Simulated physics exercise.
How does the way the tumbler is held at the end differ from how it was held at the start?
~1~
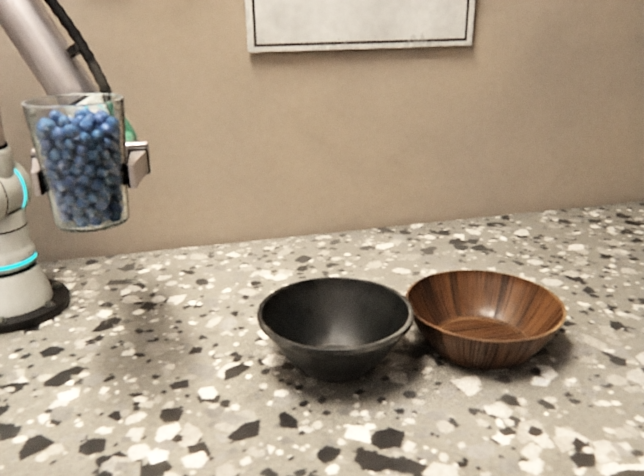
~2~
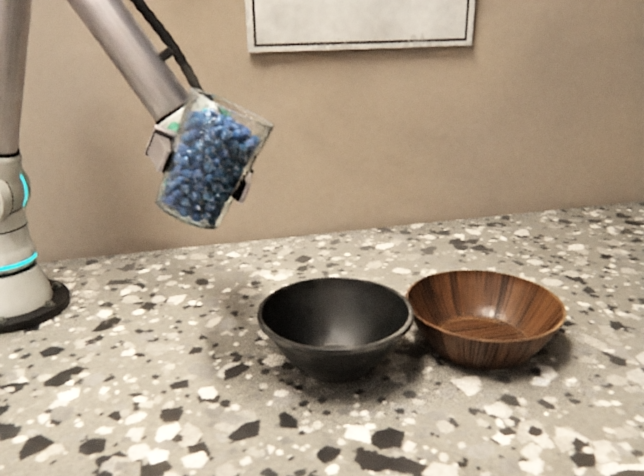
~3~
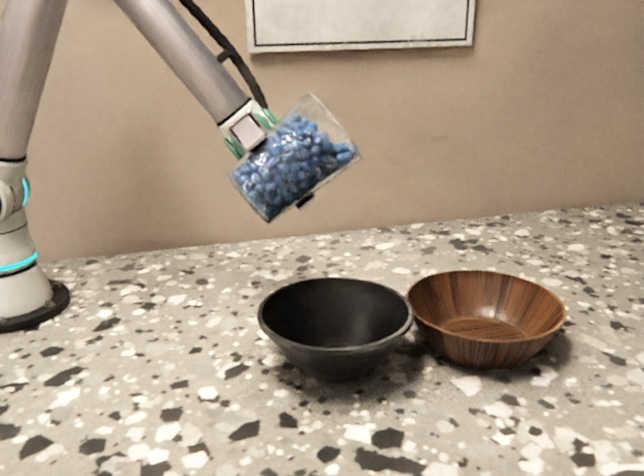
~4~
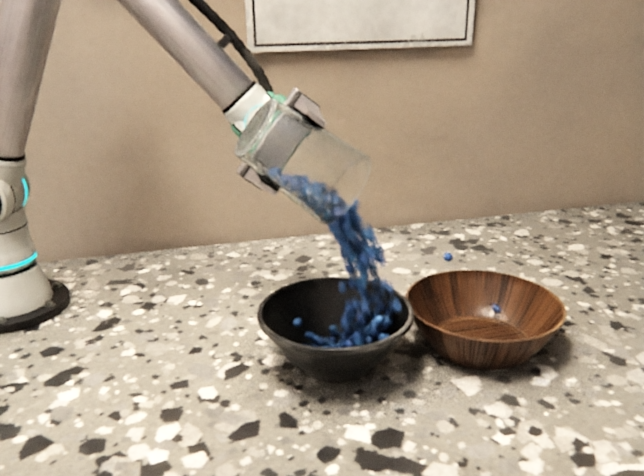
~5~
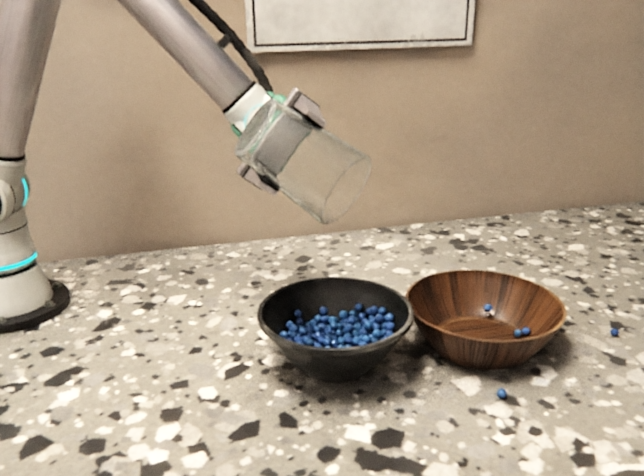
At the start the robot arm held the tumbler upright, but by the end it was tipped past its side and upside down, with its open mouth slanting down to the right.
Blue beads poured out of a clear tumbler as a robot arm carried it to the right and tipped it over. Nearly all landed in the black bowl, while a few ended up in the wooden bowl and a couple on the speckled table.
